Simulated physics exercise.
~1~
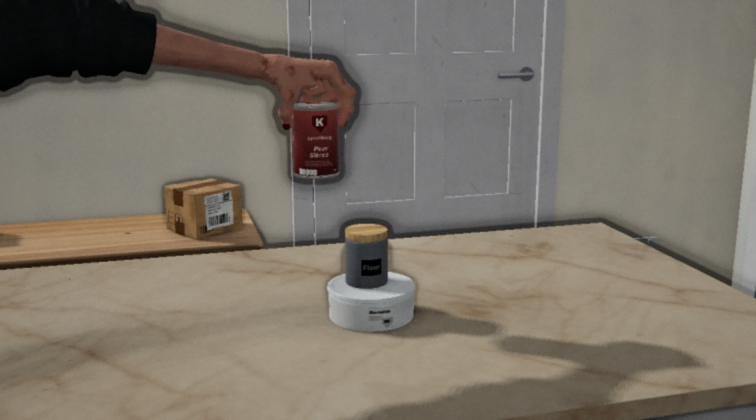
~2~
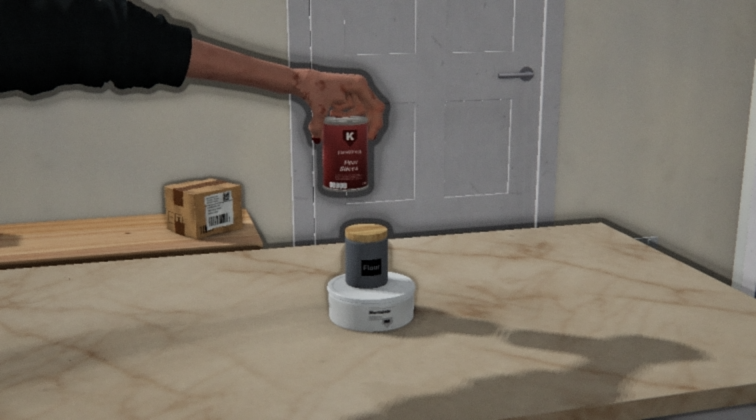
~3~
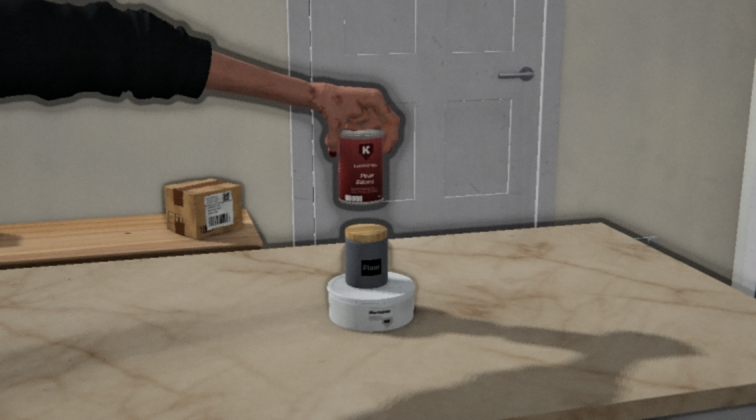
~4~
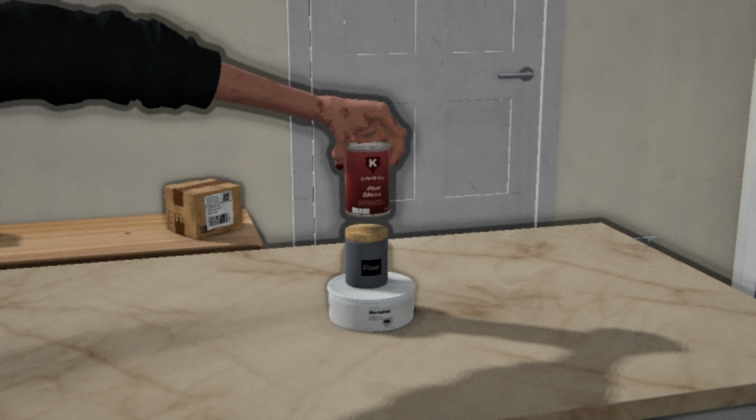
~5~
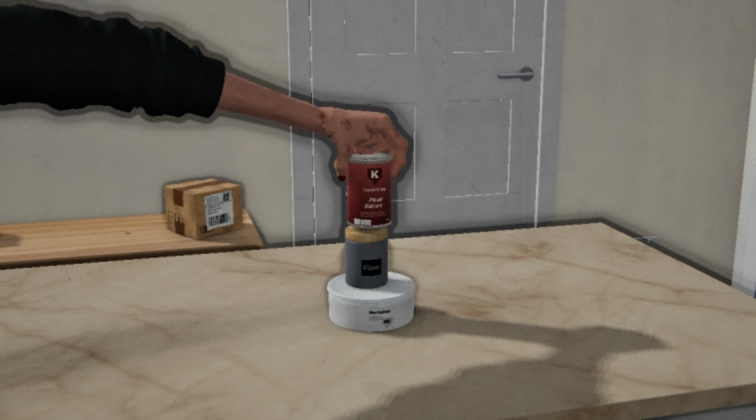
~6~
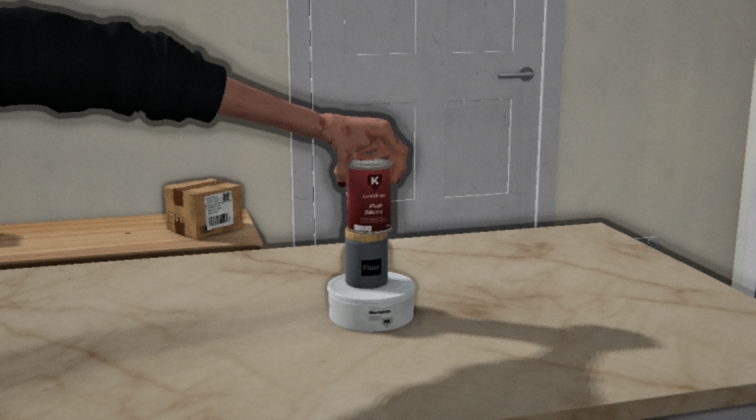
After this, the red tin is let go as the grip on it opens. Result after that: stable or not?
Honestly, the pile stays standing just fine.
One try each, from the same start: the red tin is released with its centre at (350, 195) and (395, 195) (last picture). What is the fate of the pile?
The first try leaves the pile standing, the second leaves it knocked down.
Then, 0.90 s on from there, no change.
Then, 2.00 s on from there, red tin resting near (370, 197).
In the end, all 3 unmoved. At the end, from the last picture's camera, red tin near (370, 197). The pile stays up.
